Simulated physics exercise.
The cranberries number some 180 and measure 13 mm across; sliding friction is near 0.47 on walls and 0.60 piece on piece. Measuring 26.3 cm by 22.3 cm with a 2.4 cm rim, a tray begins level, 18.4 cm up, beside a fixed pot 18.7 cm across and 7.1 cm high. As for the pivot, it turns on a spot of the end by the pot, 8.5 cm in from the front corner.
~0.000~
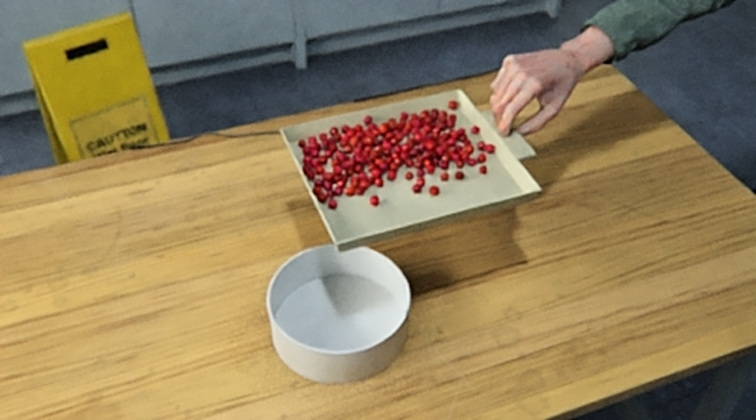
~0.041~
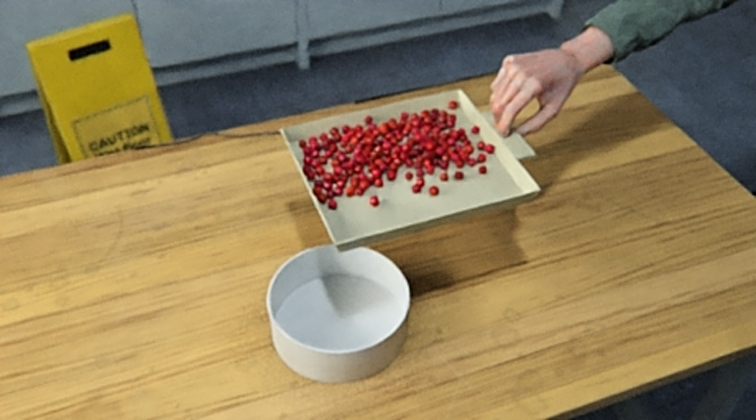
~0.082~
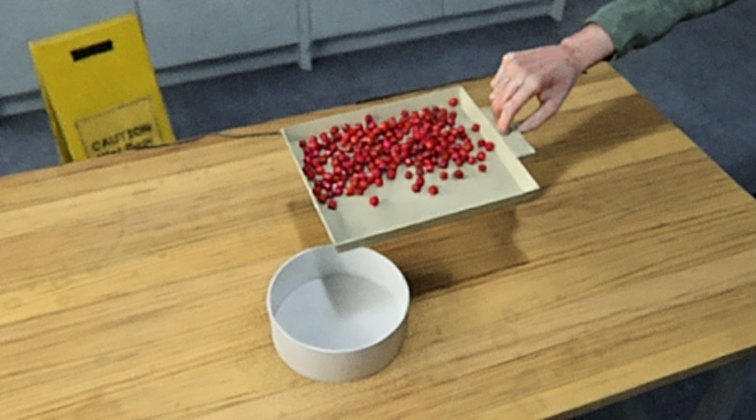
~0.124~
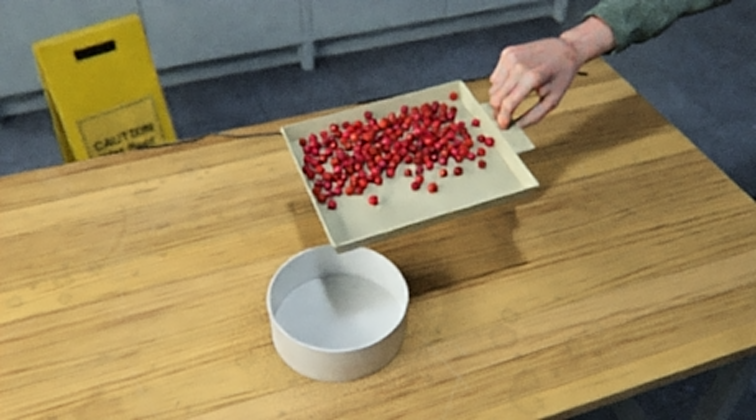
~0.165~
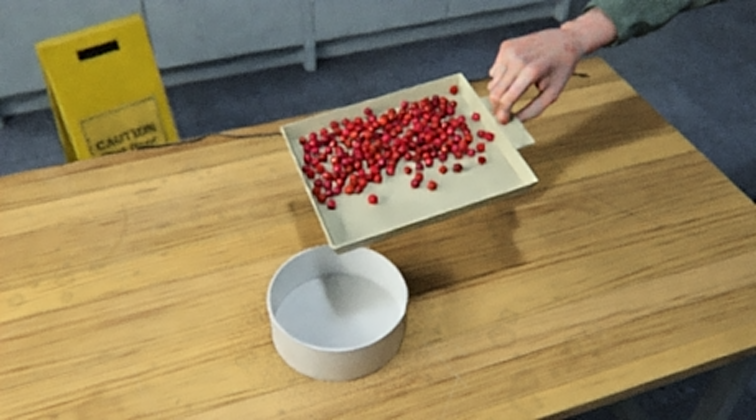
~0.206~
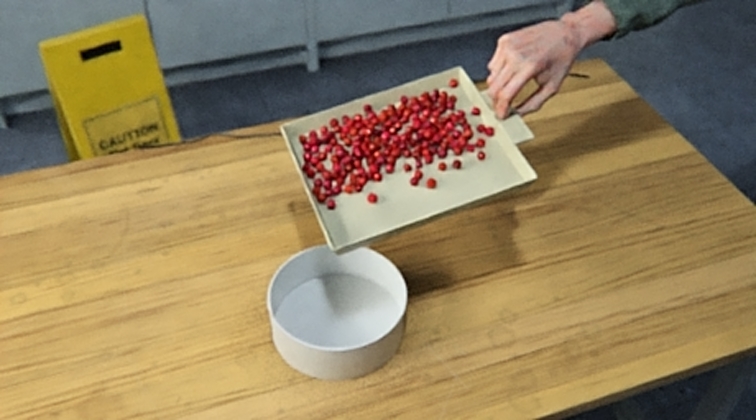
On a wooden table, a hand slightly tilts a tray of red cranberries beside a white pot.
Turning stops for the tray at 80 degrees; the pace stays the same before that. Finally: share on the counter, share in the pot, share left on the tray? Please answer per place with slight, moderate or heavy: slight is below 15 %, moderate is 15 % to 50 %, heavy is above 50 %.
Per place: Counter slight, pot heavy, tray slight.
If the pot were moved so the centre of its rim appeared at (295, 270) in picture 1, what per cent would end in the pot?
I'd expect near 35 per cent.
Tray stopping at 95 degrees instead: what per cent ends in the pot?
Then about 95 per cent.
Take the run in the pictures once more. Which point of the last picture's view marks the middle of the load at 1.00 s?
Roughly (336, 185).
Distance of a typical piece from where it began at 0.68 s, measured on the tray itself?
Some 8 cm.
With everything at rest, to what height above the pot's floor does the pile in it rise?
I'd put it at close to 3.5 centimetres.
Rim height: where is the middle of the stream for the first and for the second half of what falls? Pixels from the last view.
Early half: About (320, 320); late half: (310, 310).
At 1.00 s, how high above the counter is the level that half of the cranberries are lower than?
Roughly 24 centimetres, more or less.
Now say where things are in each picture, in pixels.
In the first frame, tray tilt 0 degrees, front corners at (339, 238) and (534, 187); middle of the pieces at (387, 153); pot at (339, 295).
In the second frame, tray tilt 0 degrees, front corners at (339, 239) and (533, 187); middle of the pieces at (387, 153).
In the third frame, tray tilt 2 degrees, front corners at (338, 240) and (532, 186); middle of the pieces at (387, 152).
In the fourth frame, tray tilt 4 degrees, front corners at (337, 241) and (532, 182), lowest corner left front; middle of the pieces at (387, 149).
In the fifth frame, tray tilt 7 degrees, front corners at (336, 243) and (531, 179), lowest corner left front; middle of the pieces at (386, 146).
In the sixth frame, tray tilt 10 degrees, front corners at (335, 244) and (530, 175), lowest corner left front; middle of the pieces at (386, 143); pot at (337, 293). The tray's pace is about 70 degrees a second.
After 0.68 s, tilt 43 degrees; the tray holds 100 %, the pot 0 %.
After 1.00 s, tilt 66 degrees; the tray holds 95 %, the pot 5 %.
Then, at 1.42 s, tilt 80 degrees; the tray holds 50 %, the pot 35 %.
At rest (2.9 s), counter 5 %, pot 90 %, tray 5 %.
